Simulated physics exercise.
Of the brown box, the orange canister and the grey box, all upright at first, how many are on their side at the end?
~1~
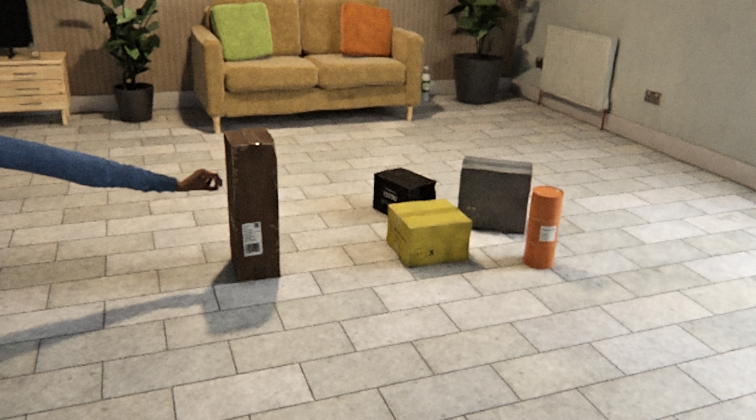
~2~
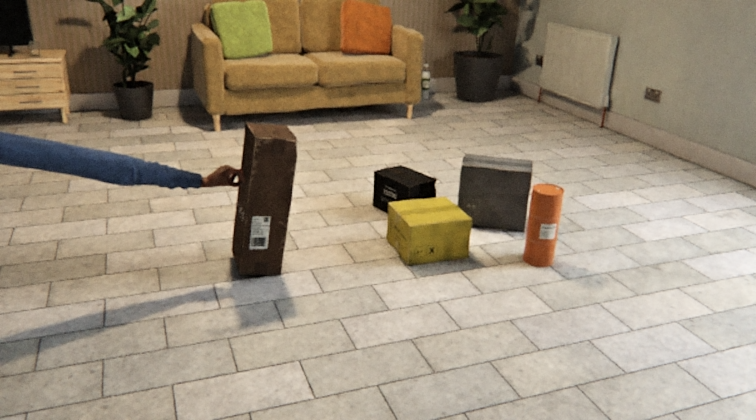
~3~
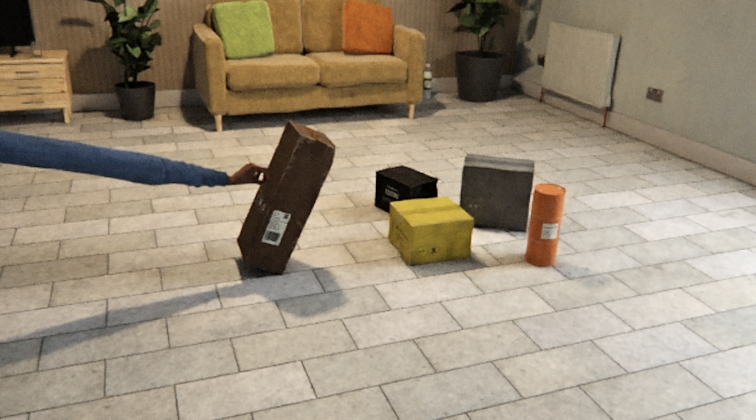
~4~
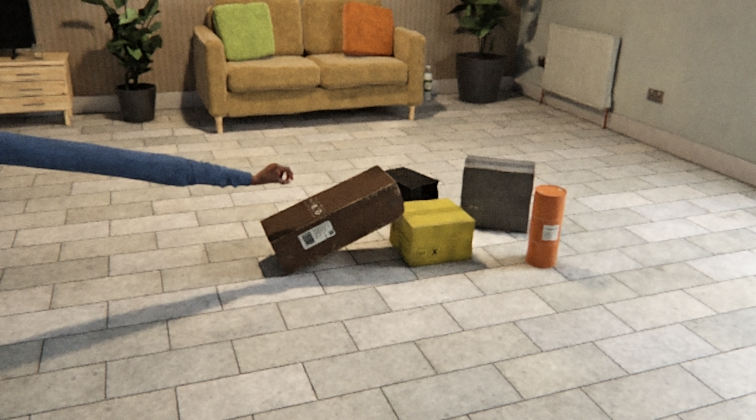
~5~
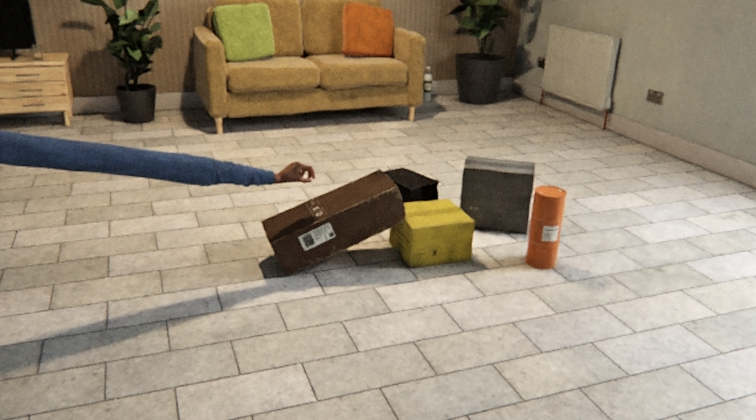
One of them is, the brown box, which has tipped over. The orange canister and the grey box are still standing.
